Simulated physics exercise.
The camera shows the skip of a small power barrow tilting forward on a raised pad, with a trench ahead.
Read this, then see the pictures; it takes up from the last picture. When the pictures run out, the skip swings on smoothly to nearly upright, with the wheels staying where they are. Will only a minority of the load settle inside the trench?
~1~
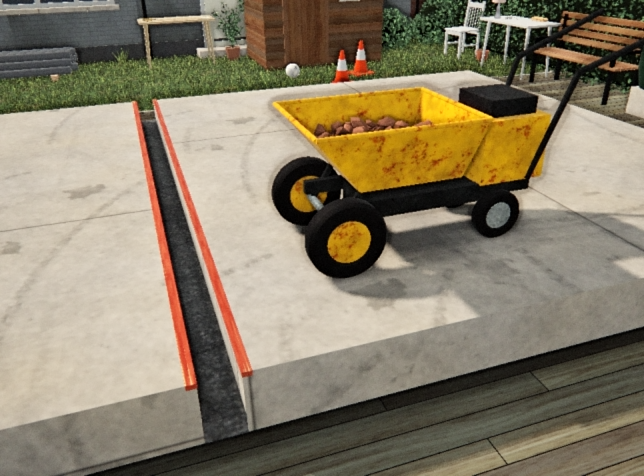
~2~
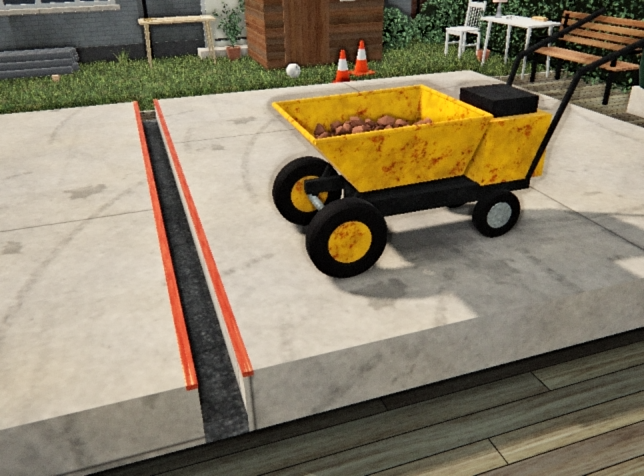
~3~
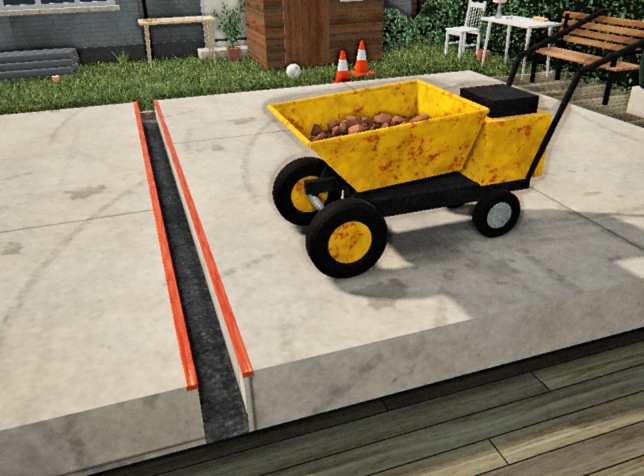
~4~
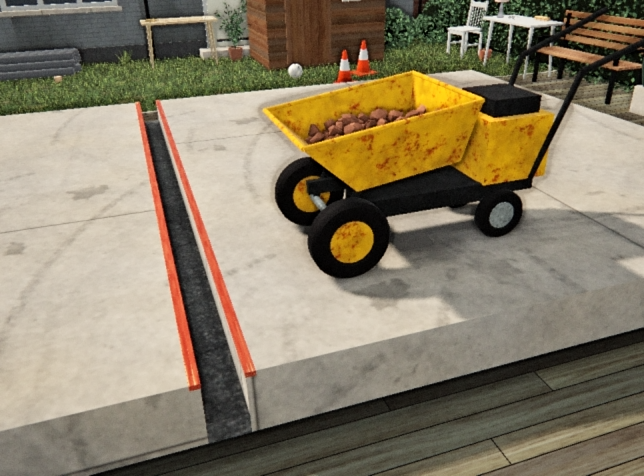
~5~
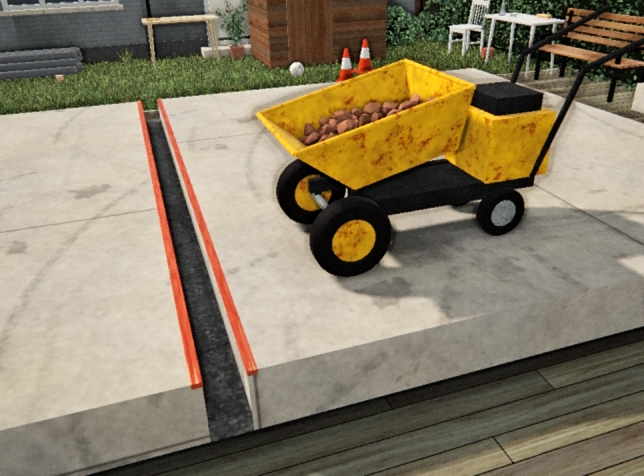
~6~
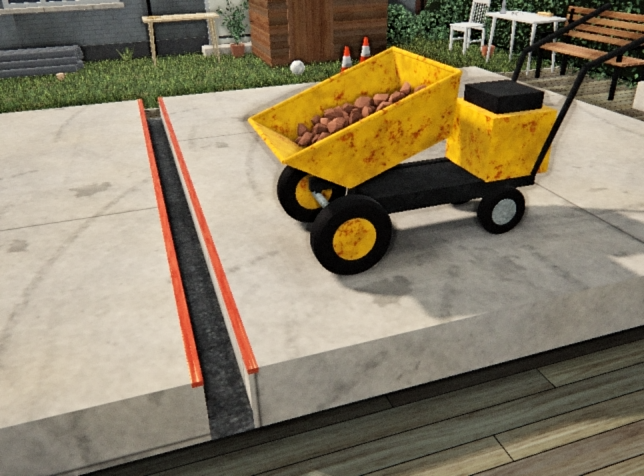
No, over half gets in.
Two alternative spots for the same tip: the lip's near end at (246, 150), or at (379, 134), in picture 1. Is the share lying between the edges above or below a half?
The first try: Not half. The second: Under half.
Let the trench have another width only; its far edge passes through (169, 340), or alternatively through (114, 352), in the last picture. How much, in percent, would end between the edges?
Roughly 80 % first, 90 % second.
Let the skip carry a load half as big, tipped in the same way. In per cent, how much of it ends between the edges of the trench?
Share: Approx. 90 %.
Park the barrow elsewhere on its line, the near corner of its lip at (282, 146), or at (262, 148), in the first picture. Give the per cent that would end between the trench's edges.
Roughly 60 per cent at the first spot and 10 per cent at the second.
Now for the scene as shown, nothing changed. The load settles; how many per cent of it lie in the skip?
I'd say close to 5 percent.
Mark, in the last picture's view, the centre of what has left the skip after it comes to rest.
Once nothing moves, the middle sits near (198, 270).
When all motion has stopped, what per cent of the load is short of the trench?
My estimate is close to 15 in a hundred.
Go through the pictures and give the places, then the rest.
The first picture shows lip of the skip at (316, 141), level; top of the load at (367, 137), lumps of rubble; first edge of the trench at (232, 328); far edge at (182, 339), the trench under half as wide as the skip, and about as deep as wide.
The second picture shows lip of the skip at (315, 142), level; top of the load at (380, 138).
The third picture shows lip of the skip at (310, 145), tipped barely; top of the load at (387, 130).
The fourth picture shows lip of the skip at (304, 149), tipped a little; top of the load at (383, 126).
The fifth picture shows lip of the skip at (295, 155), tipped a little; top of the load at (407, 110).
The sixth picture shows lip of the skip at (284, 162), tipped clearly; top of the load at (410, 109); first edge of the trench at (238, 325); far edge at (188, 336).
Soon after the last picture, skip tipped steeply; all in the skip.
A little later, skip tipped right over; most in the skip; a stray few short of the trench; about a quarter in or heaped over the trench; a stray few falling.
Later still, skip tipped right over; a small part in the skip; a small part short of the trench; about two thirds in or heaped over the trench; a small part beyond it.
By the end, skip tipped right over; a small part in the skip; a small part short of the trench; about two thirds in or heaped over the trench; a small part beyond it.
